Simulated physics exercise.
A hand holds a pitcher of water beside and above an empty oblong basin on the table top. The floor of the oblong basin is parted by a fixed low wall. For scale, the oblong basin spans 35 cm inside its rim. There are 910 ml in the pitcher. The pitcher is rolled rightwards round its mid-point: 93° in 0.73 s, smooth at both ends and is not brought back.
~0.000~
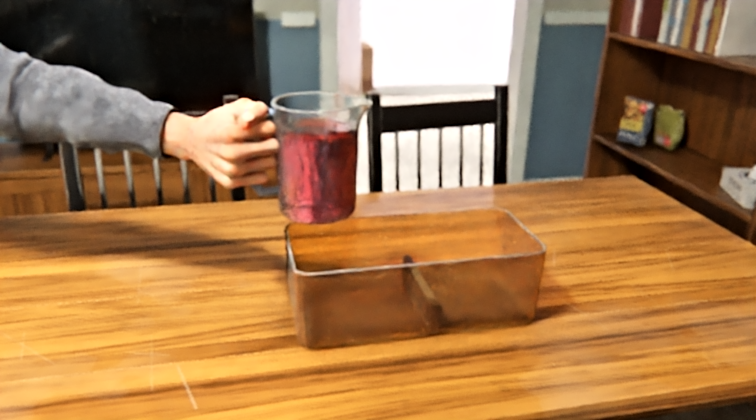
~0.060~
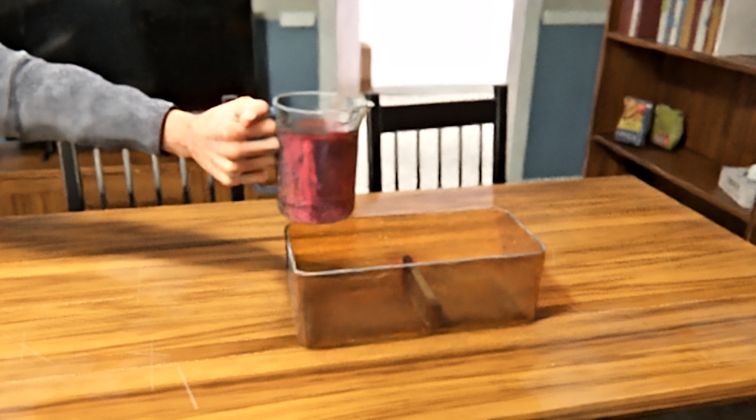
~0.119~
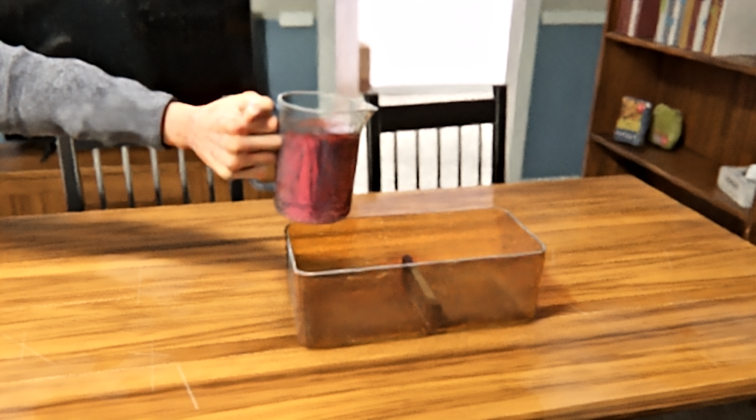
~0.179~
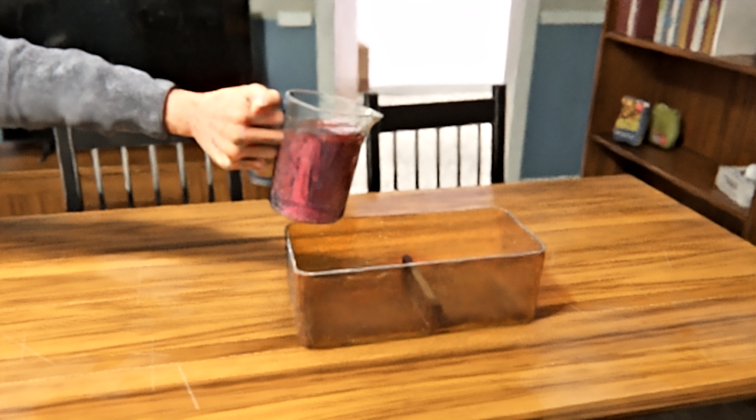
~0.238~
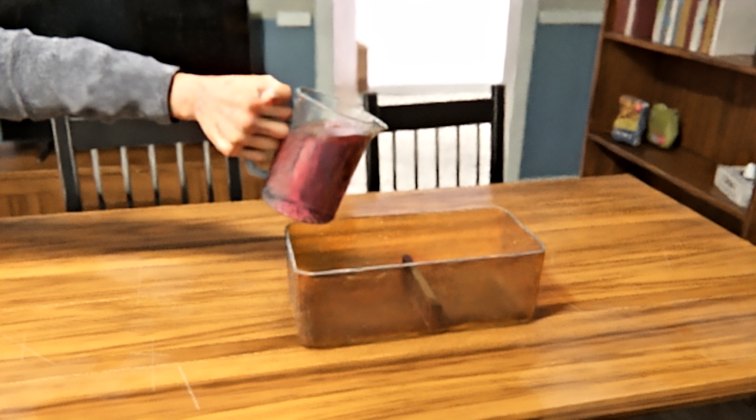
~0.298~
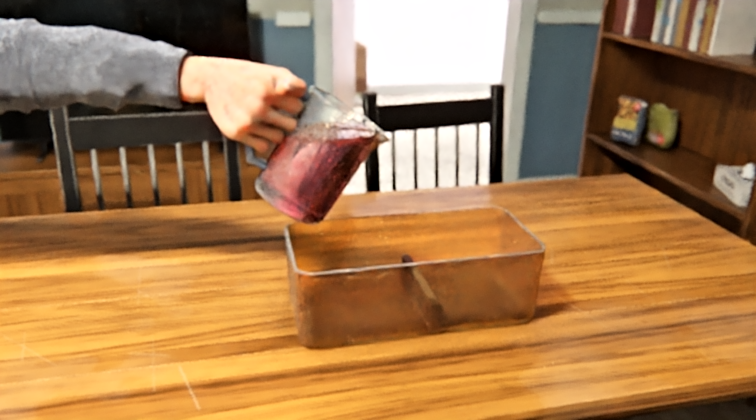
At a wooden dining table, a hand tilting a glass pitcher of red liquid rightwards above an empty oblong basin.
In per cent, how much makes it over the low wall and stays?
The far part has some 66 per cent.
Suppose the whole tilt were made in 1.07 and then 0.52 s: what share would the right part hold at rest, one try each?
In turn about 70 and 65 per cent.
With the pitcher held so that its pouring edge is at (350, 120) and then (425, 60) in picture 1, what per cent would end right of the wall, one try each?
In turn about 5 and 85 per cent.
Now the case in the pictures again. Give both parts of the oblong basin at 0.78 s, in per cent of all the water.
Near 12 on the left, 32 on the right.
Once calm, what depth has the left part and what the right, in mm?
Some 10 mm on the left and 26 mm on the right.
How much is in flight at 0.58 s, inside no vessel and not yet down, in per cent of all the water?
Near 16 in a hundred.
After 0.58 s the tilt is 83° and 77 per cent is still to pour, 1 is left of the wall and 6 right of it.
After 0.78 s the tilt is 93° and 38 per cent is still to pour, 12 is left of the wall and 33 right of it.
After 1.00 s the tilt is 93° and 16 per cent is still to pour, 16 is left of the wall and 62 right of it.
After 1.23 s the tilt is 93° and 7 per cent is still to pour, 25 is left of the wall and 66 right of it.
In the end 32 per cent lies left of the wall, 66 right of it and 1 outside.
